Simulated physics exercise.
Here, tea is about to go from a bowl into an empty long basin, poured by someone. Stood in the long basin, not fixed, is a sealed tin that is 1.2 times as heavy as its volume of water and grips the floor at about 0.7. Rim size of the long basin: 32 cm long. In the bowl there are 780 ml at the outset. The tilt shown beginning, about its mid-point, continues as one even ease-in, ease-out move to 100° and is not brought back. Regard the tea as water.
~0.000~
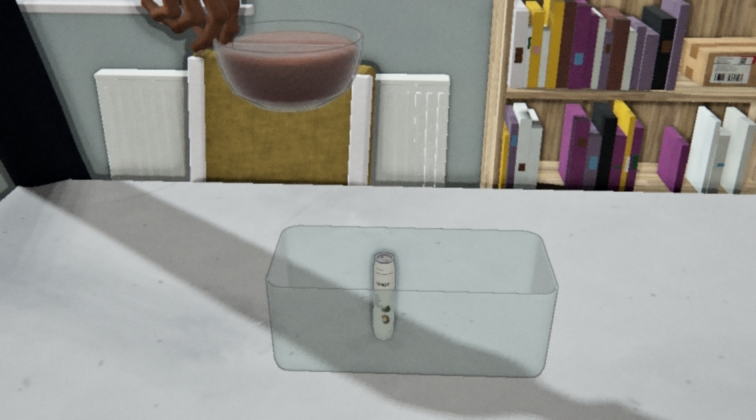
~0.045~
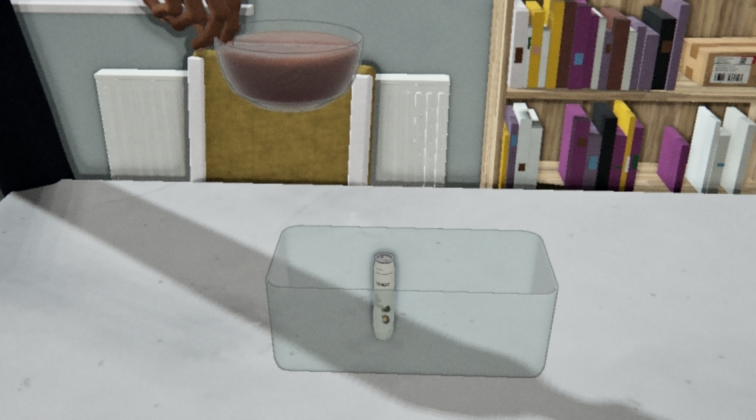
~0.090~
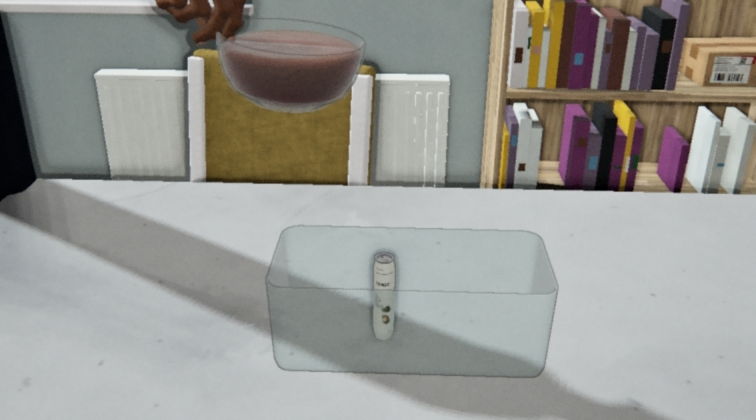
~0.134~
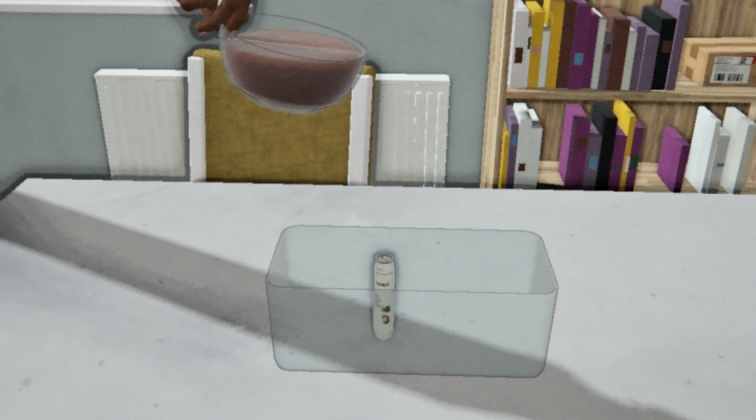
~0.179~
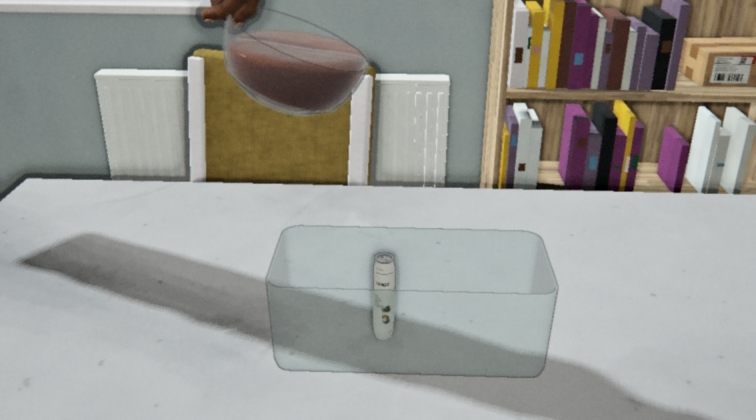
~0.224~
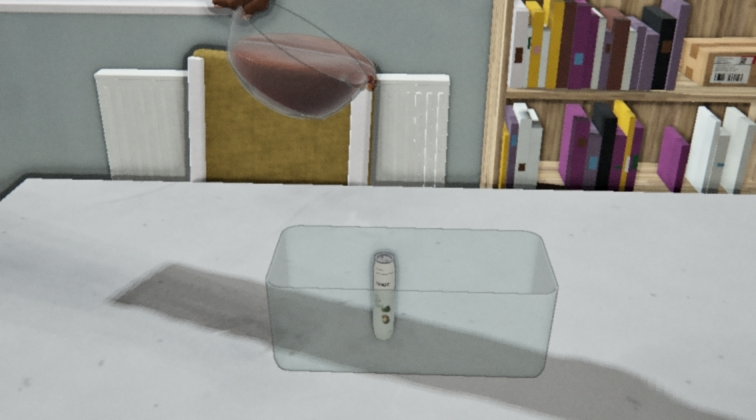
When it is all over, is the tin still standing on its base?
No, it tilts over.
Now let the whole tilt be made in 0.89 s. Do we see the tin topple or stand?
In that case the tin overturns.
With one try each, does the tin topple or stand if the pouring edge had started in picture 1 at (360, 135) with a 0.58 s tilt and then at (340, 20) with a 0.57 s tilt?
The tin stays vertical the first time and overturns the second time.
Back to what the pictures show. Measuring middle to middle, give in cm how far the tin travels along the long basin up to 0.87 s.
Its middle sits about 7 cm from the start.
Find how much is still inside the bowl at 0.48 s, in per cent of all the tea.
14 %.
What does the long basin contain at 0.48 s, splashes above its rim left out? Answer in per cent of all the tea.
18 %, more or less.
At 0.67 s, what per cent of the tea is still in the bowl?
1 %.
After 0.48 s the tilt is 93° and 15 per cent is still to pour; the tin stands where it began.
After 0.67 s the tilt is 100° and 1 per cent is still to pour; the tin leans 12°.
After 0.87 s the tilt is 100° and 0 per cent is still to pour; the tin lies on its side.
After 1.08 s the tilt is 100° and 0 per cent is still to pour; the tin lies on its side.
In the end the tin lies on its side.
